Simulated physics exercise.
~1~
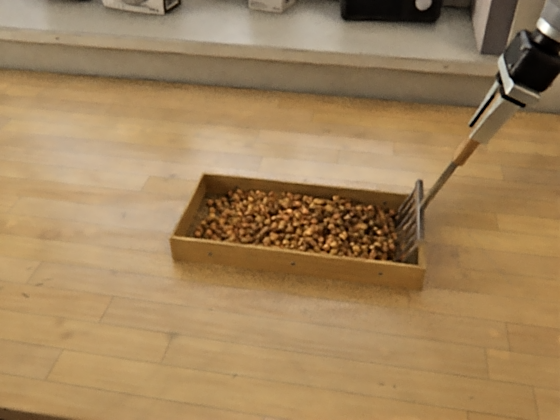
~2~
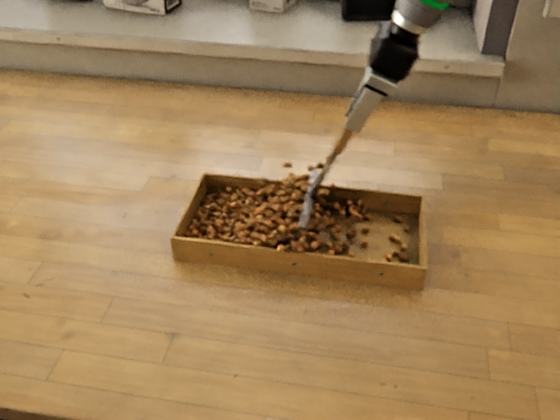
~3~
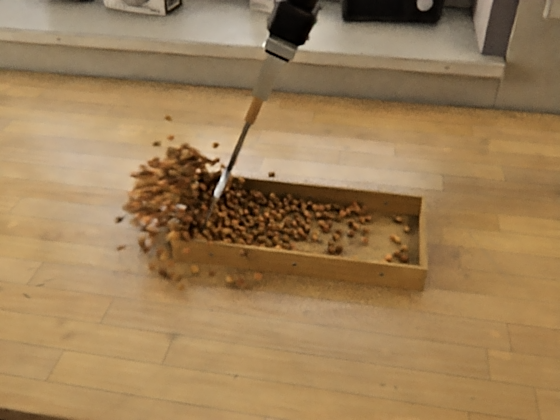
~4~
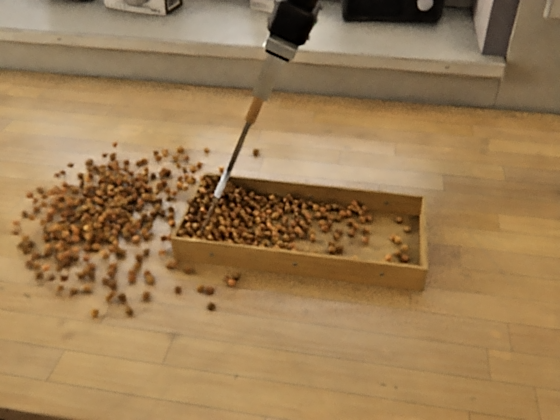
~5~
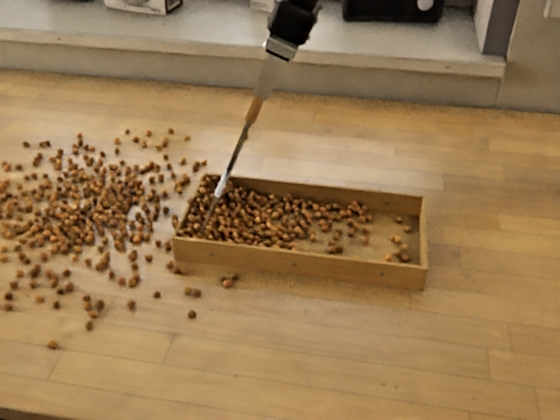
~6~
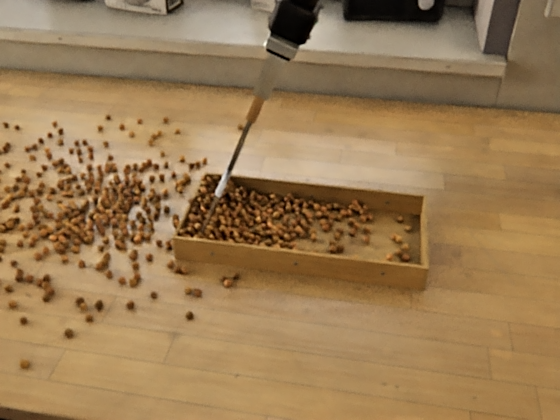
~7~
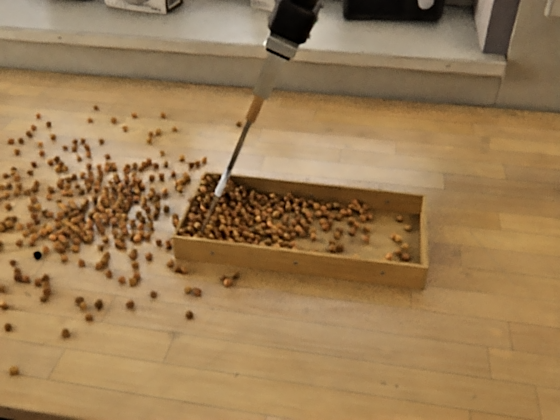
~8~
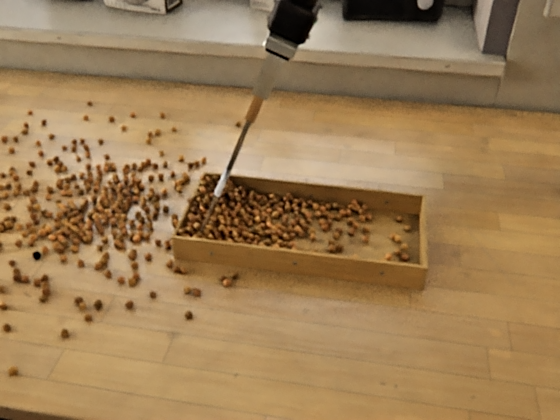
The video shows a robot arm dragging a rake leftward through a shallow wooden tray of small brown chickpeas, flinging many over the left end. They scatter across the wooden surface and settle, while the rake stops inside the stationary tray beside the remaining heap.
